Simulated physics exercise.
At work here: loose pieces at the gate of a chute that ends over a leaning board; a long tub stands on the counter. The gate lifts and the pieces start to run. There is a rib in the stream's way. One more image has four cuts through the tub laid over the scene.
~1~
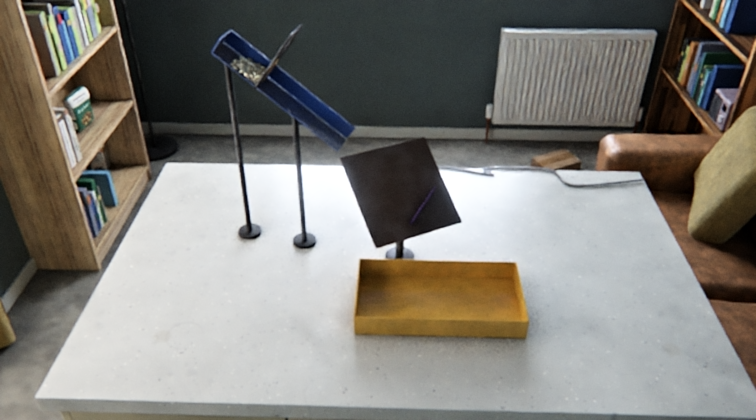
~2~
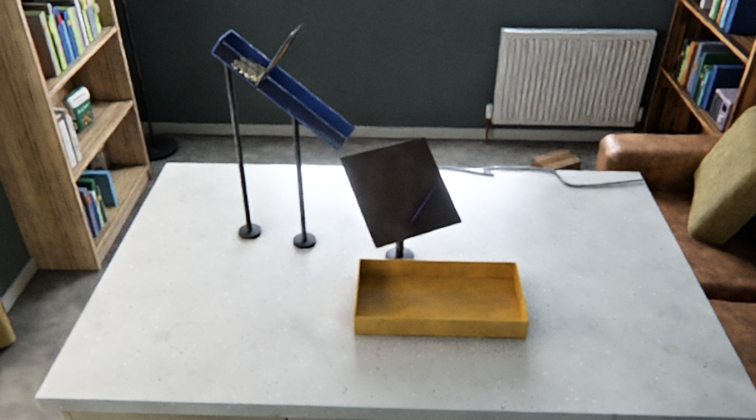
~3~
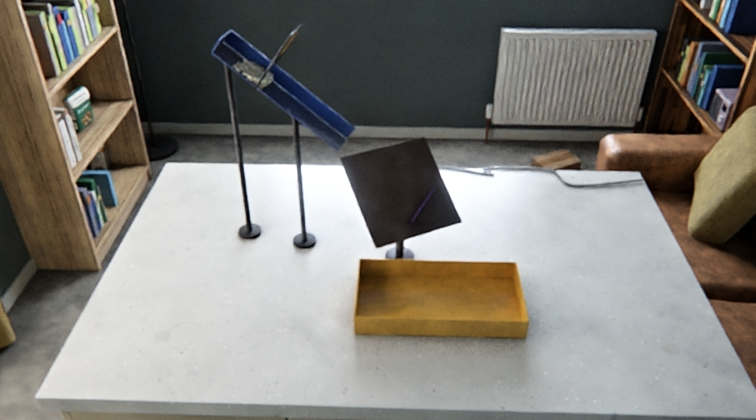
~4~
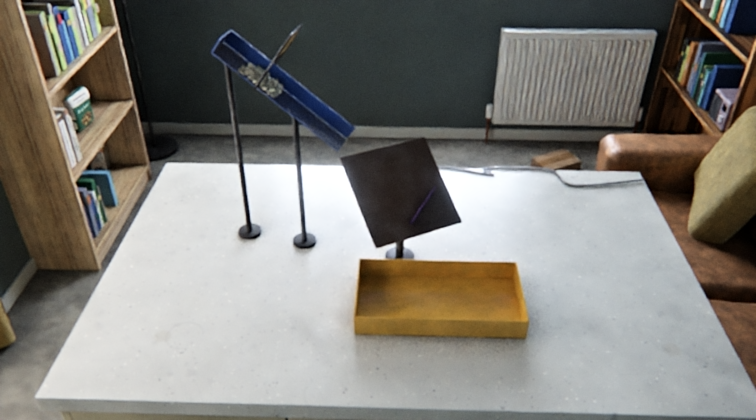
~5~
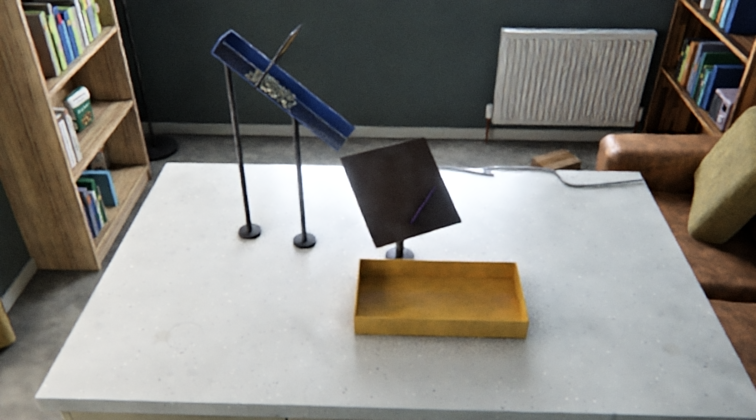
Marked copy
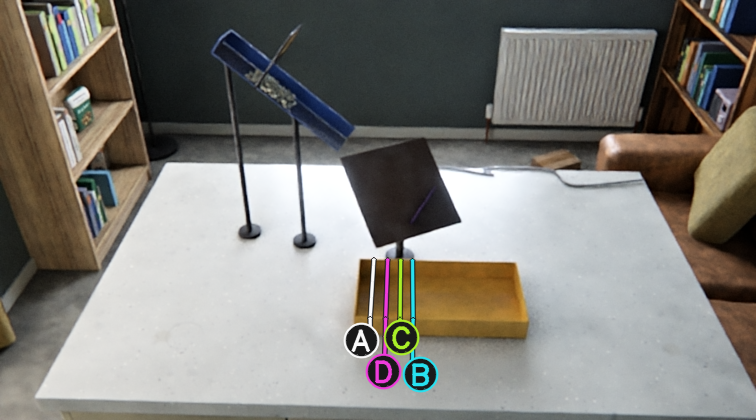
Small pale pieces slid a short way down a sloping blue chute, spreading out past the raised gate, while the tilted dark board and the empty yellow tub on the counter stayed still.
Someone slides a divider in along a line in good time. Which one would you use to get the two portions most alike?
Best: B.
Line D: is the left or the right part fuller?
The right side.
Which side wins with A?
Right.
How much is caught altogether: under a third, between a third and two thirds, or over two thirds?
It is over two thirds.
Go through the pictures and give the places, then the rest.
In the first frame, load behind the gate (255, 72), white beans; lip of the chute (342, 146), sloping fairly steeply.
In the second frame, middle of the board (401, 190), tilted fairly steeply; middle of its low edge (420, 235); of its high edge (383, 147).
In the third frame, front corners of the tub (354, 317) and (529, 321), empty; front of the load (271, 80).
In the fourth frame, middle of the load (263, 82); its front (279, 92), roughly a quarter of the way to the lip; rib from (436, 186) to (412, 221).
In the fifth frame, middle of the load (272, 88); its front (294, 103), roughly a third of the way to the lip.
On the marked copy, line A crosses the front rim at (370, 317); line B crosses the front rim at (413, 318); line C crosses the front rim at (400, 318); line D crosses the front rim at (385, 318).
If A is chosen, of what is caught, not one piece on the left of the divider, every piece on the right.
If B is chosen, of what is caught, roughly half on the left of the divider, roughly half on the right.
If C is chosen, of what is caught, just a few on the left of the divider, almost all on the right.
If D is chosen, of what is caught, not one piece on the left of the divider, every piece on the right.
